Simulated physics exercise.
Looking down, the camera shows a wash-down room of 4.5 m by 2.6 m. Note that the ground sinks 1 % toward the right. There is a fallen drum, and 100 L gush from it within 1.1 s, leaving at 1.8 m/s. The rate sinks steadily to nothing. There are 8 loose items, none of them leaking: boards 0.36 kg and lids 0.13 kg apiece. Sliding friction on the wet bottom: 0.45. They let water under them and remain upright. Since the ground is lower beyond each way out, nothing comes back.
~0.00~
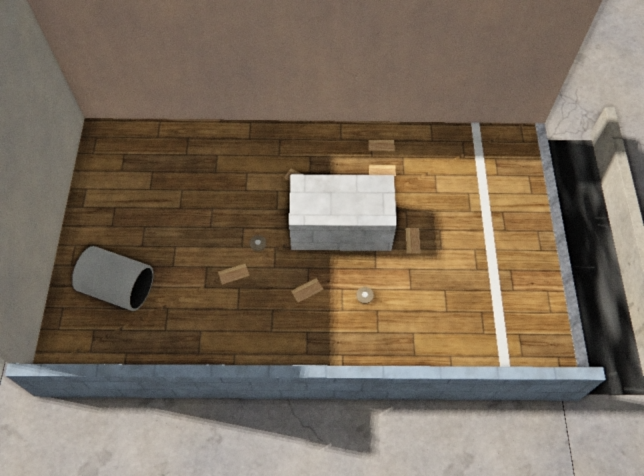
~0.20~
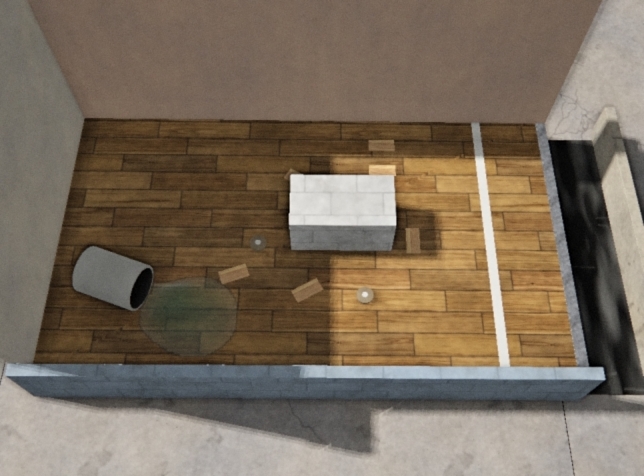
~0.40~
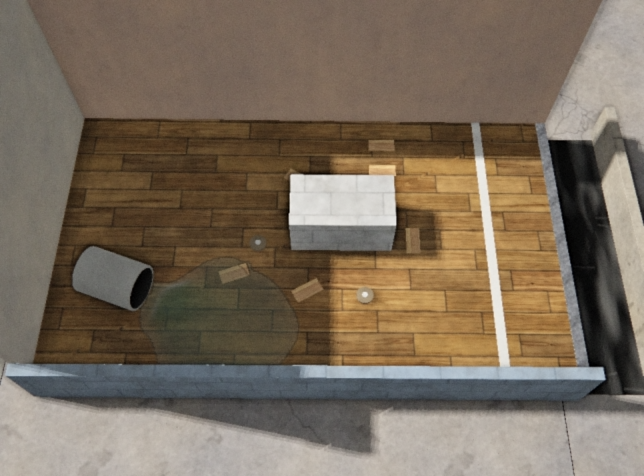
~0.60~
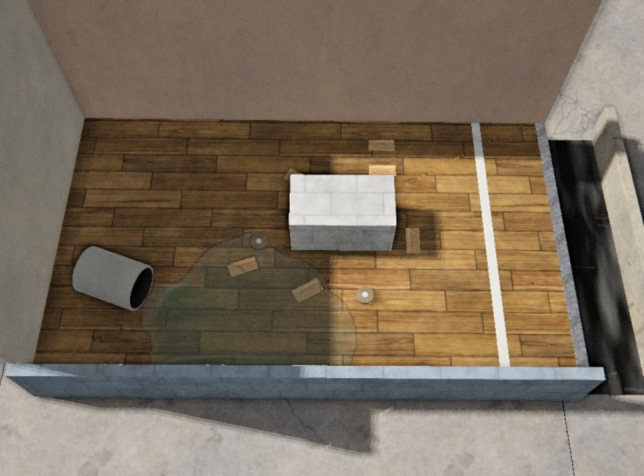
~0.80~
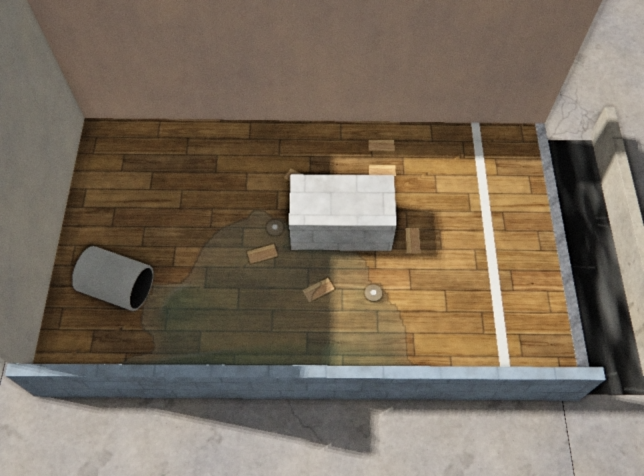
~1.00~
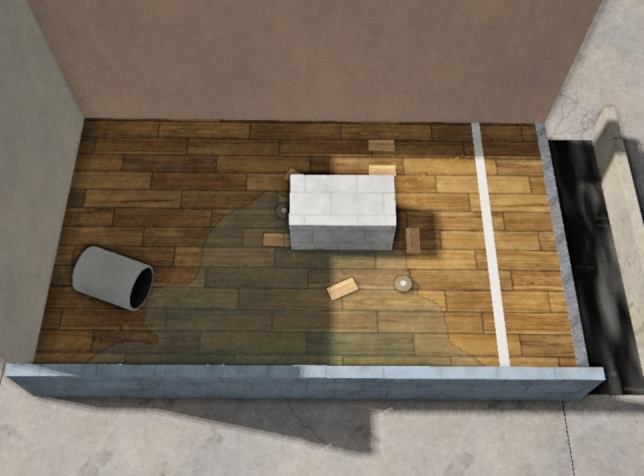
A grey drum lay on its side on a wooden floor while murky water spread rightward from its mouth, and a couple of small boards and round lids drifted right near the pale block.
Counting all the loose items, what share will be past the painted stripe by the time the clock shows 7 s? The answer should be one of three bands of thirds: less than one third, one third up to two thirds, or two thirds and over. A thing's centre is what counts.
It falls in the band less than one third.
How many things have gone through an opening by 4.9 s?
2.
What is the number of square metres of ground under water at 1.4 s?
Roughly 4.0 m2 of it is wet.
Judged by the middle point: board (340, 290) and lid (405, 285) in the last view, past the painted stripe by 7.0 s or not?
First got there, second got there.
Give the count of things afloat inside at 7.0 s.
At that time the total is 0.
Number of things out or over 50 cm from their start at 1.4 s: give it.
The number I get is 4.
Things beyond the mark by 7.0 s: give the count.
Count: 2.
After 1.4 s 0 of 8 are over the mark; 3 afloat.
After 3.1 s 2 of 8 are over the mark; 0 afloat.
After 4.9 s 2 of 8 are over the mark; 0 afloat.
After 7.0 s 2 of 8 are over the mark; 0 afloat.
